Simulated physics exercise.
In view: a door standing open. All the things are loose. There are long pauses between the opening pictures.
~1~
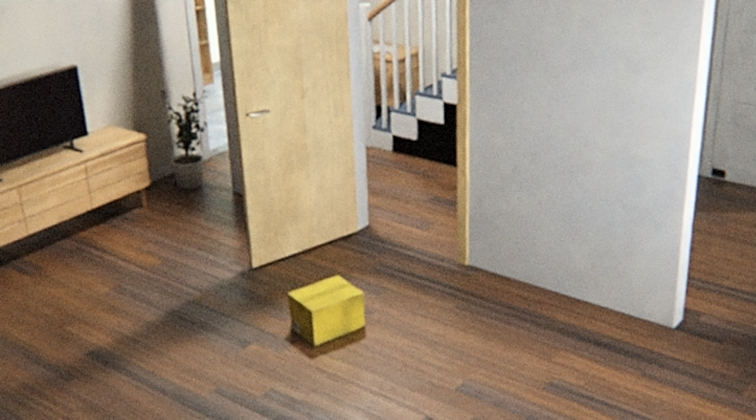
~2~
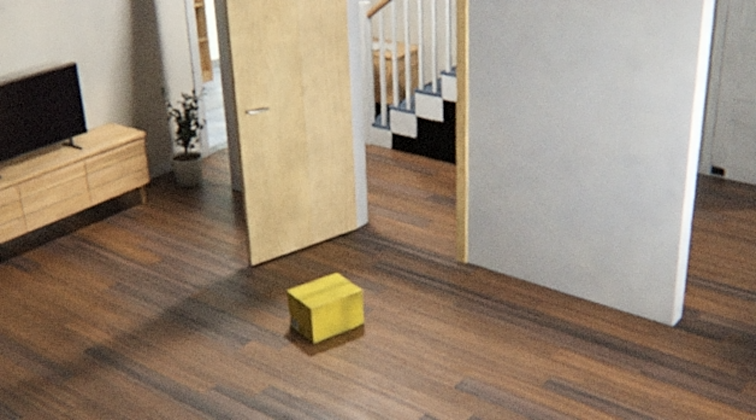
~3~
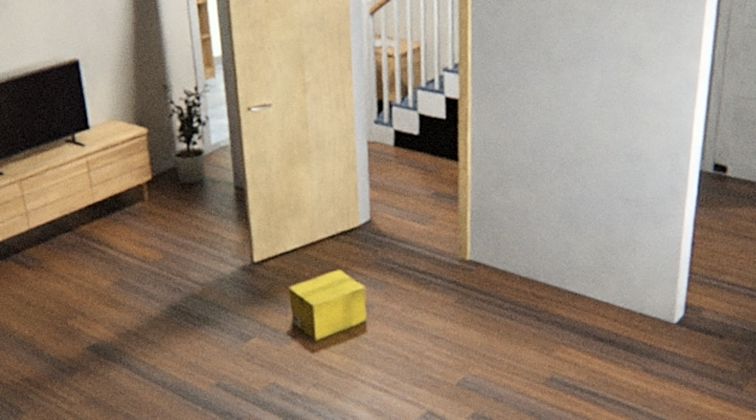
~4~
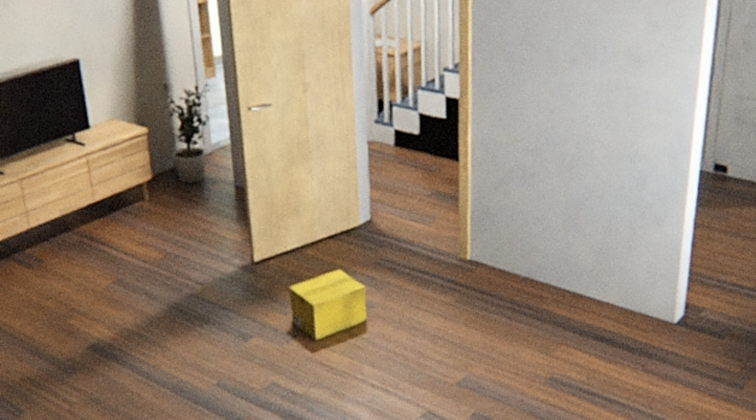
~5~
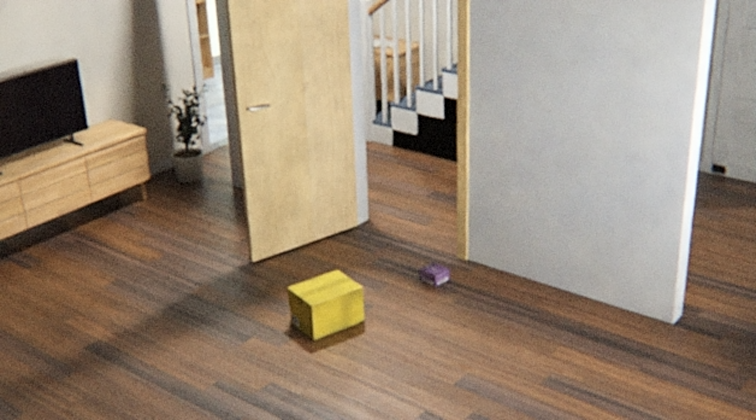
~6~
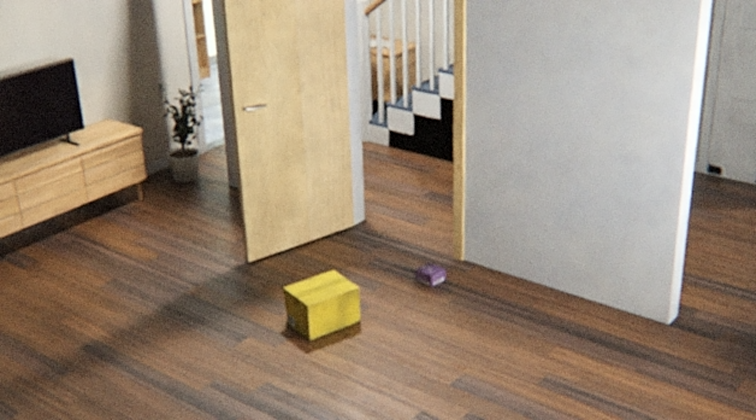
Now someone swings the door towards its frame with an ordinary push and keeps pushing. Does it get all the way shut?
As it turns out, it closes.
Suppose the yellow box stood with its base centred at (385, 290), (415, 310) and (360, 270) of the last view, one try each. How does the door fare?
In the first case it reaches the frame; in the second case it shuts; in the third case it stops short.
Then, 0.50 s later than the last frame, door 82° open.
Then, 0.90 s later than the last frame, door 46° open.
Then, 1.20 s later than the last frame, door 17° open.
When it is over, door 0° open; both as before. End places, in pixels of the last picture, purple box near (431, 274).
